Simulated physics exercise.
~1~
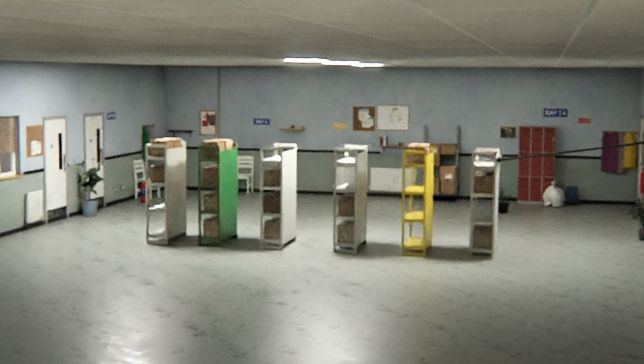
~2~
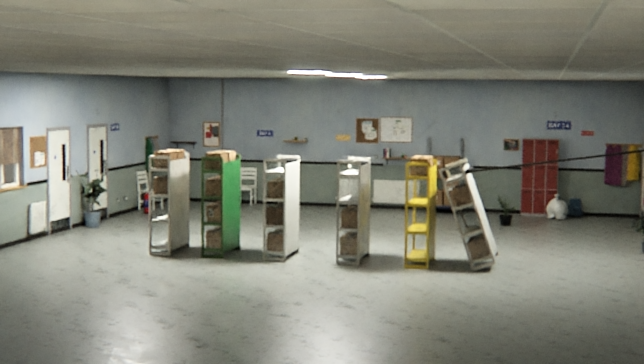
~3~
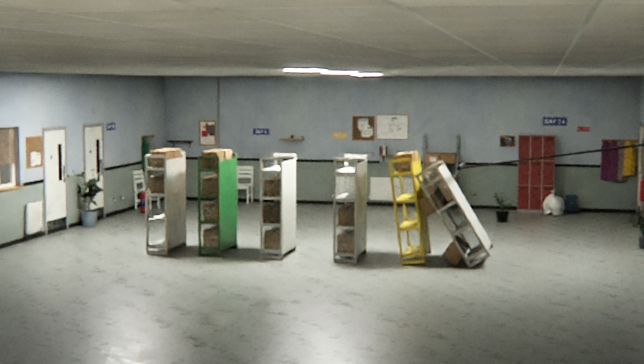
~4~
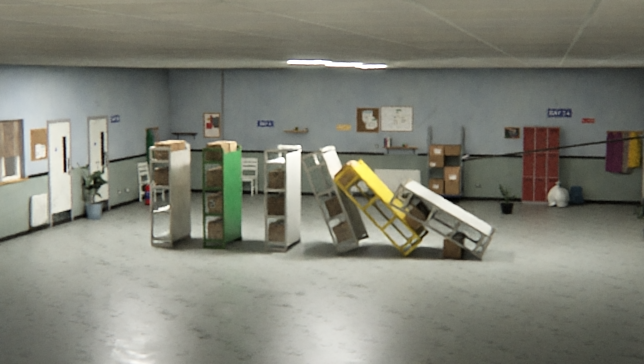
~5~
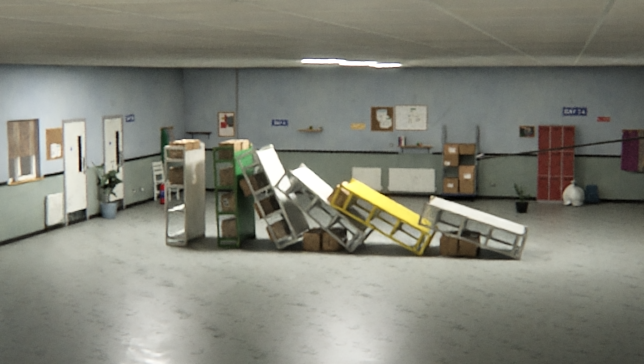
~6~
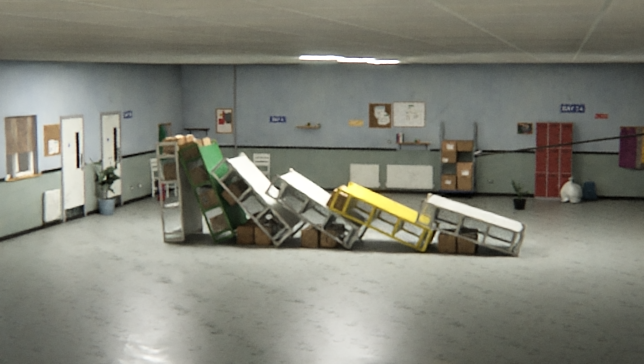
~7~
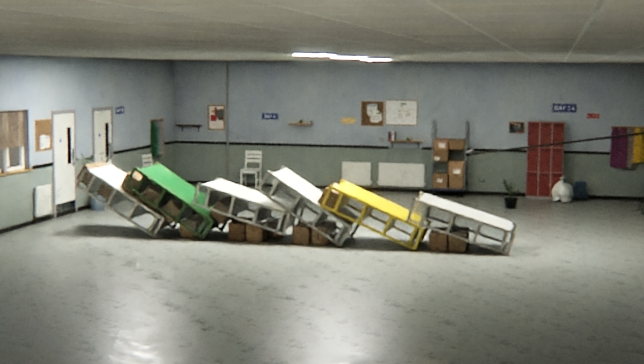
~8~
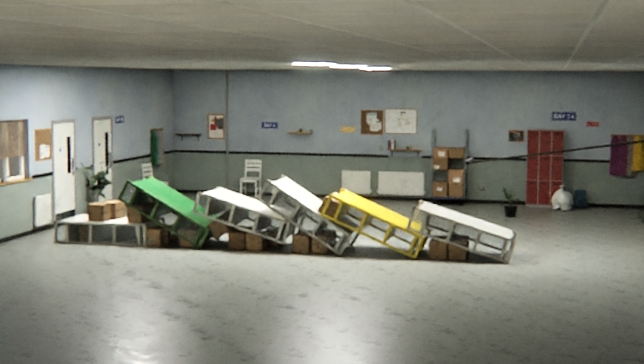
In a large room, six shelving units topple leftward one after another until none stands.
